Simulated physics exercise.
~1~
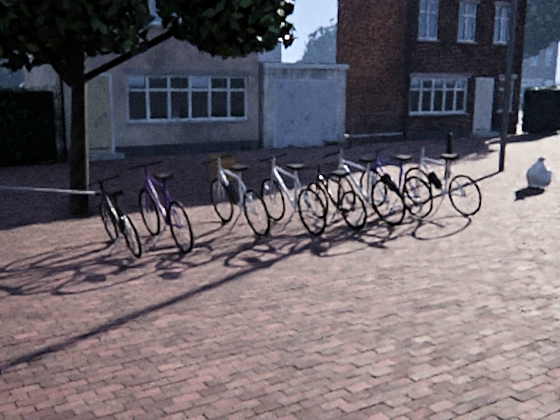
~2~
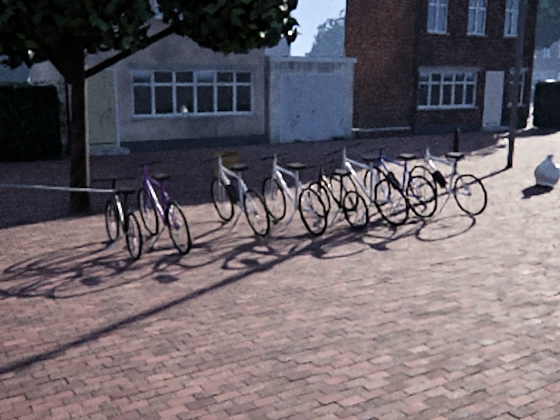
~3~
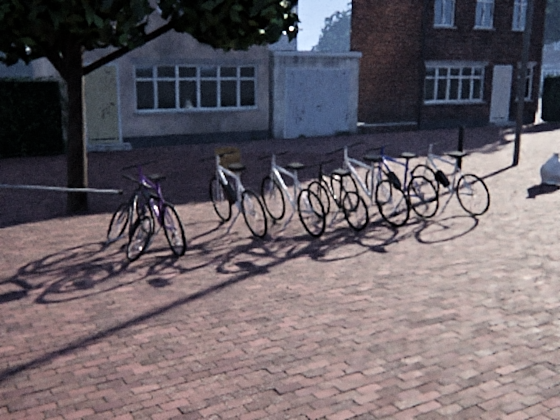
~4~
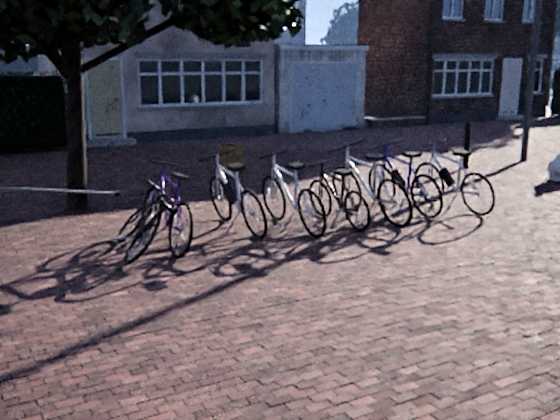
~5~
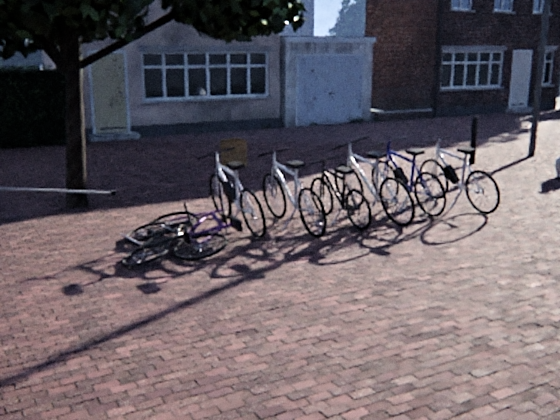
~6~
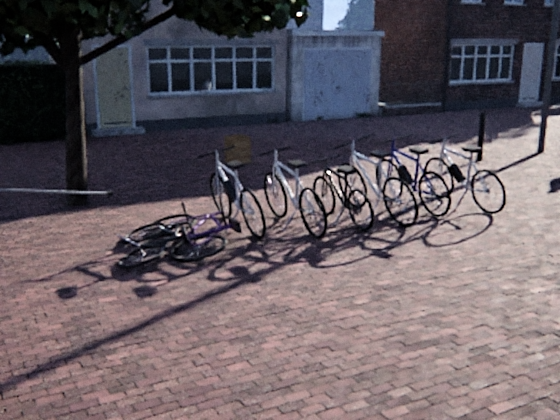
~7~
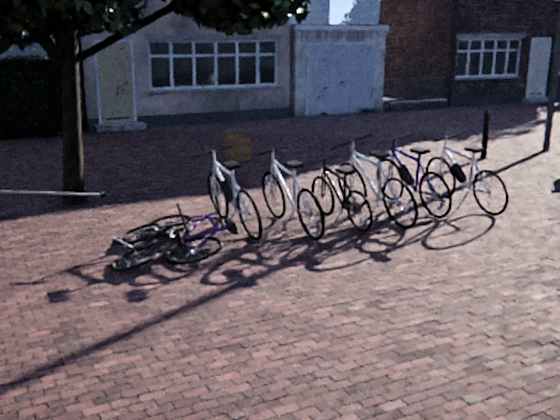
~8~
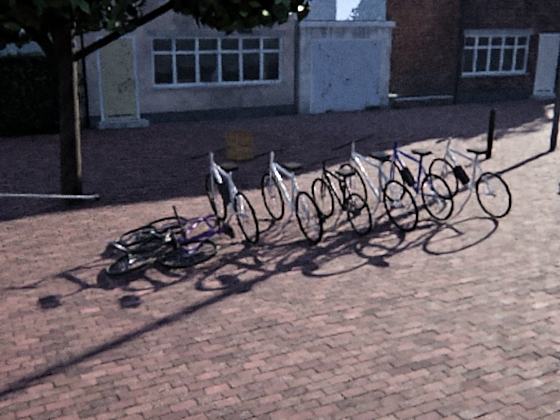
On a brick square, two bicycles at the left topple over while six stay standing.
